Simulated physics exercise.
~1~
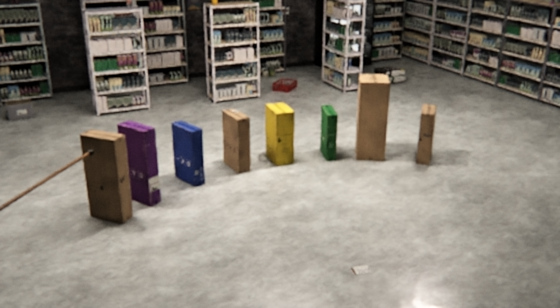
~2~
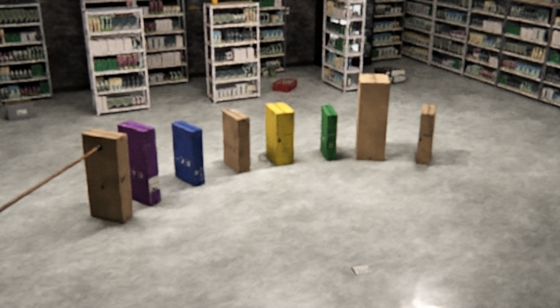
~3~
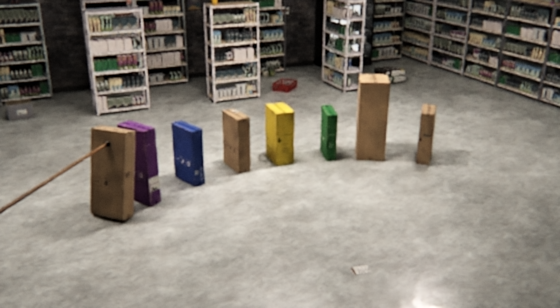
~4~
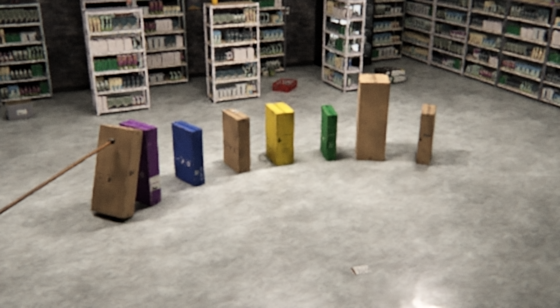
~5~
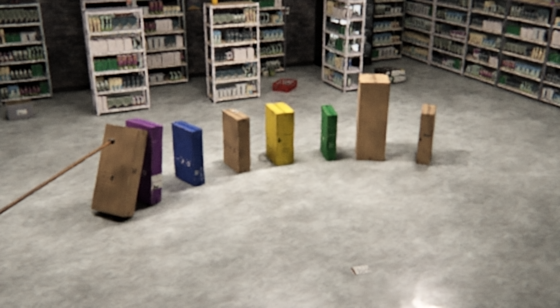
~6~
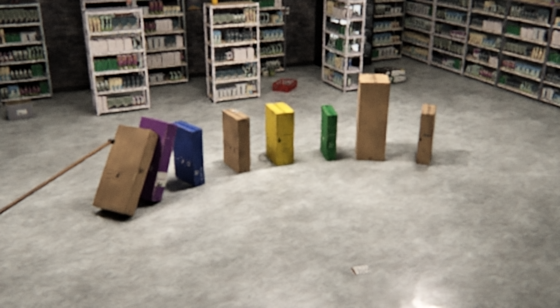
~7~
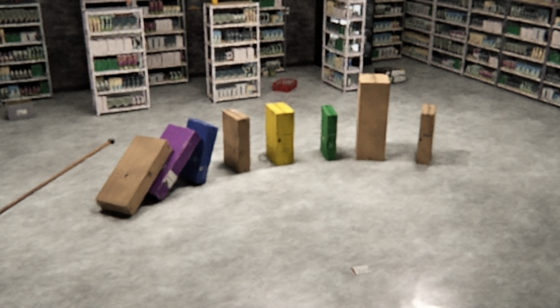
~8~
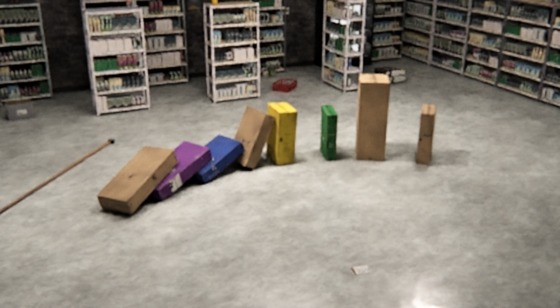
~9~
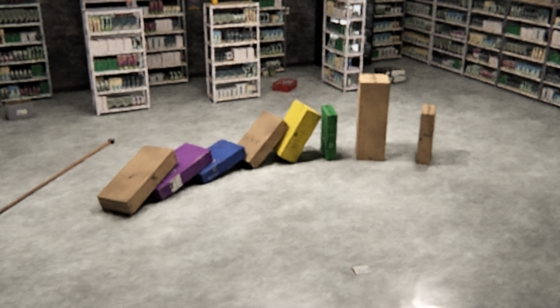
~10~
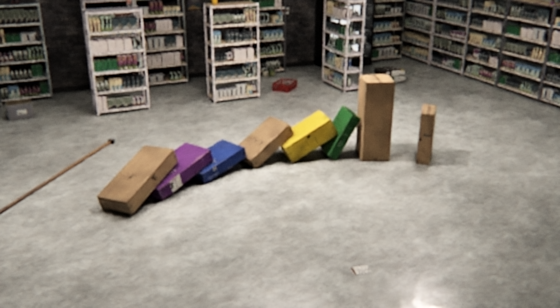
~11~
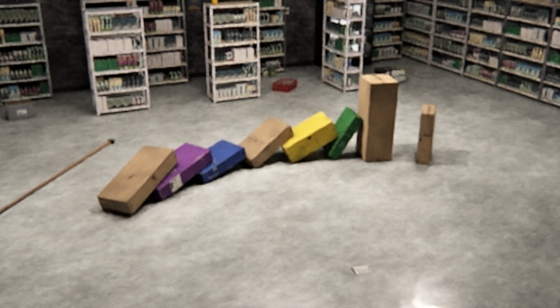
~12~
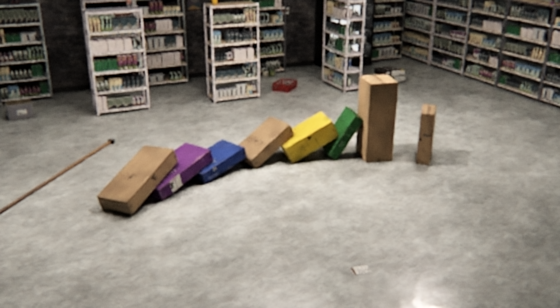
Tall cartons topple rightward one after another after a pole pushes the first, leaving two standing.
